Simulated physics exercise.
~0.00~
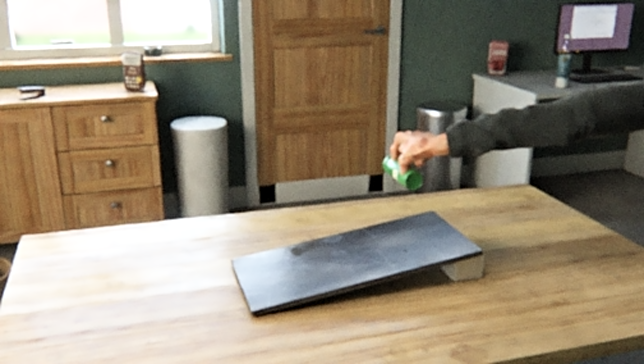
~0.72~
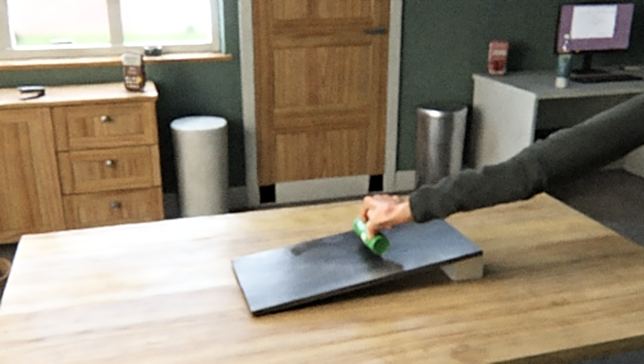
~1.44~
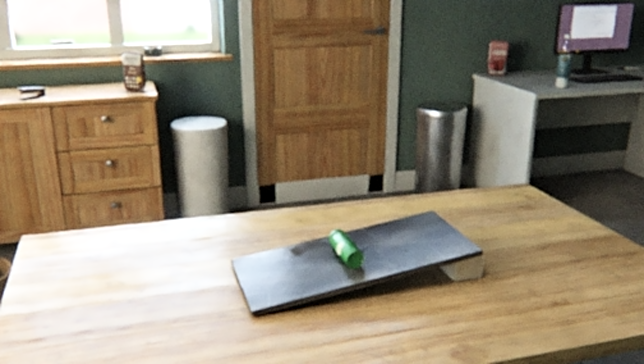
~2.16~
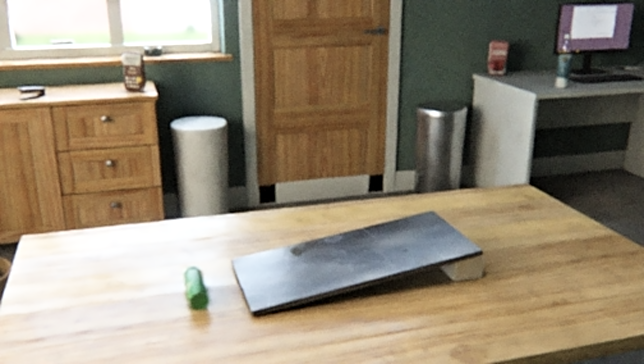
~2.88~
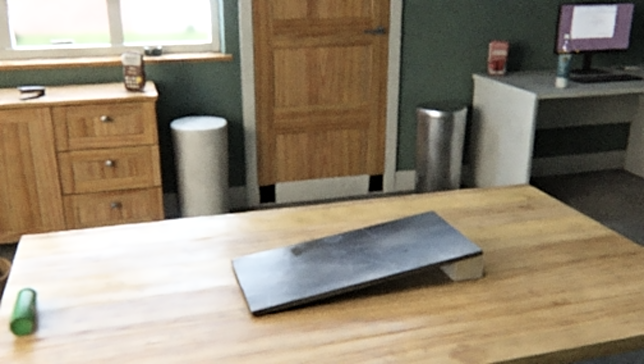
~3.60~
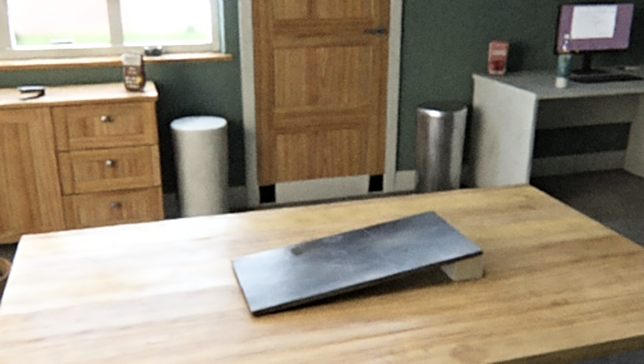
An arm in a dark sleeve reaches in from the right over a pale wooden table, holding a green shaker, as a still camera looks slightly down across the room. A dark board lies on the table, its right end propped on a small block, with wooden drawers, a door and a desk with a monitor behind. The hand lowers the shaker onto the board on its side, lets go and withdraws. The shaker travels down the slope and onto the tabletop. It continues left to the table's near edge, then is gone from view, leaving the board unmoved.
